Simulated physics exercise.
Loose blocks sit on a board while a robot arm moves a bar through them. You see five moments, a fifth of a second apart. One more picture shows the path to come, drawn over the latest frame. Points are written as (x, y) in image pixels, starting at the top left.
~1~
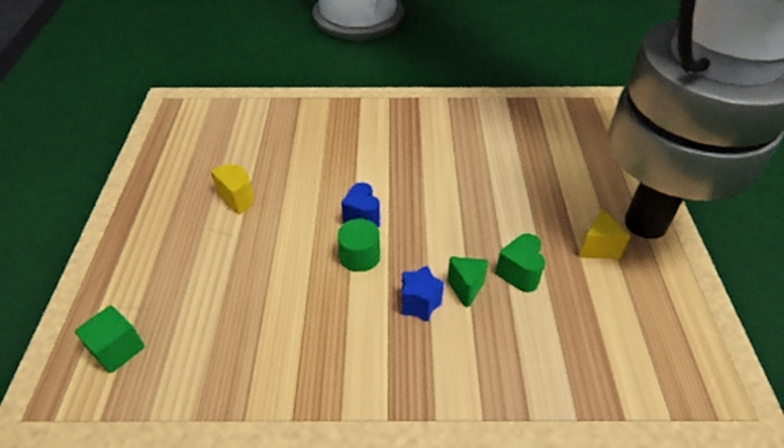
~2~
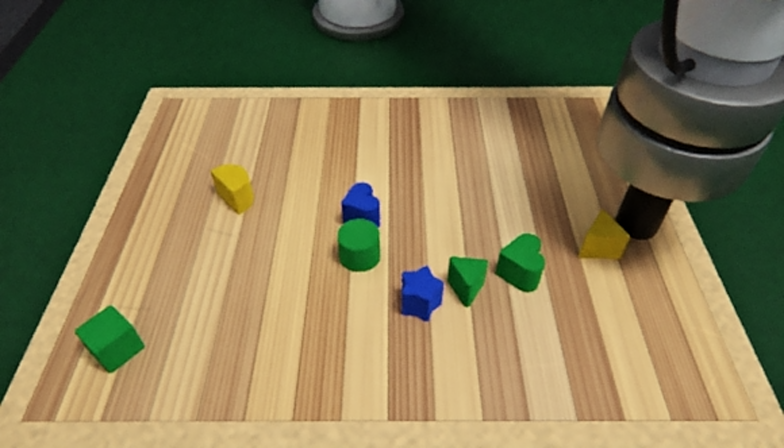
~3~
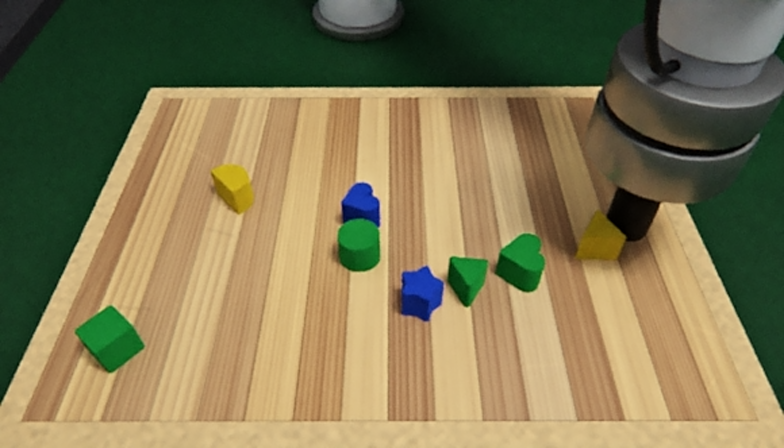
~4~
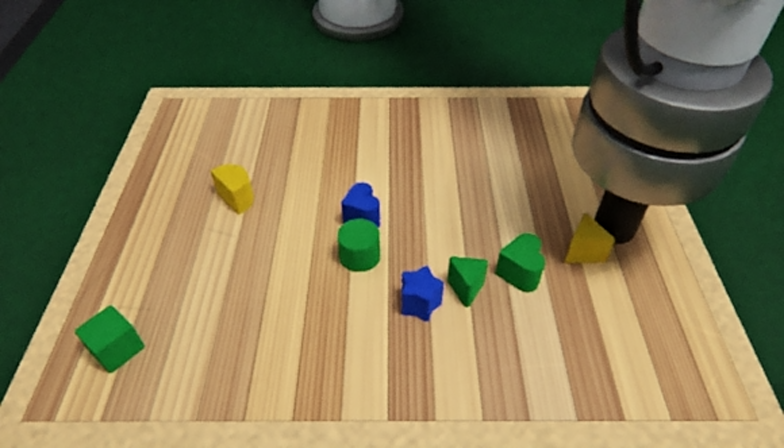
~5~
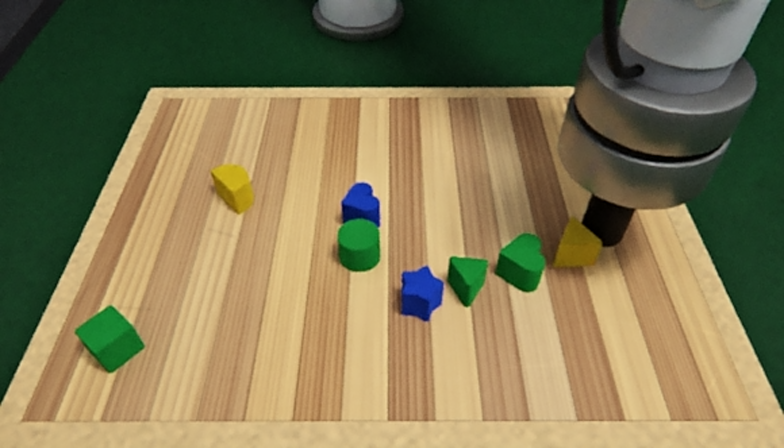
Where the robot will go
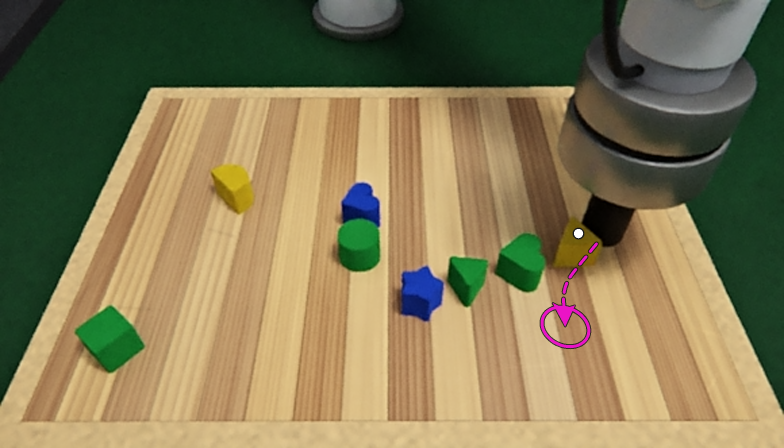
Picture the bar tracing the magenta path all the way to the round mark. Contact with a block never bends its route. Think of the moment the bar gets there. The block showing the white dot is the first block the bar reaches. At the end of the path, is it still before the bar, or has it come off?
It lies beside or behind the bar.
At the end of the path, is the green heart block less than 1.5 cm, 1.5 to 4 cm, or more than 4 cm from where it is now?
Verdict: From 1.5 to 4 cm.
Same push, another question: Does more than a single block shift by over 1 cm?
I believe so.
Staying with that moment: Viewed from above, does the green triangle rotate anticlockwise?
It seems so.
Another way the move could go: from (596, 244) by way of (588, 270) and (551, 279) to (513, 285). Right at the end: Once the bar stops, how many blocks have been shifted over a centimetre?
When the path ends, I think you'll find three or more blocks out of place by more than 1 cm.
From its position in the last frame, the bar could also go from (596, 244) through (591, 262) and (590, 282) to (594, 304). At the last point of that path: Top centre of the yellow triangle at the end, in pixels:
Around pixel (562, 254).
The drawn path runs from (596, 244) over (578, 266) and (564, 293) to (565, 326); the dot is on the yellow triangle.
What follows on the original path. One third of the way, bar at (583, 255); green heart block at (517, 254); yellow triangle at (554, 253), turned 25° clockwise.
Two thirds of the way, bar at (568, 281); green triangle at (462, 268), turned 20° anticlockwise; green heart block at (496, 257), turned 35° clockwise; yellow triangle at (533, 269), turned 50° clockwise.
At the end, bar at (570, 315); green triangle at (462, 268), turned 20° anticlockwise; green heart block at (496, 257), turned 35° clockwise; yellow triangle at (533, 269), turned 50° clockwise.
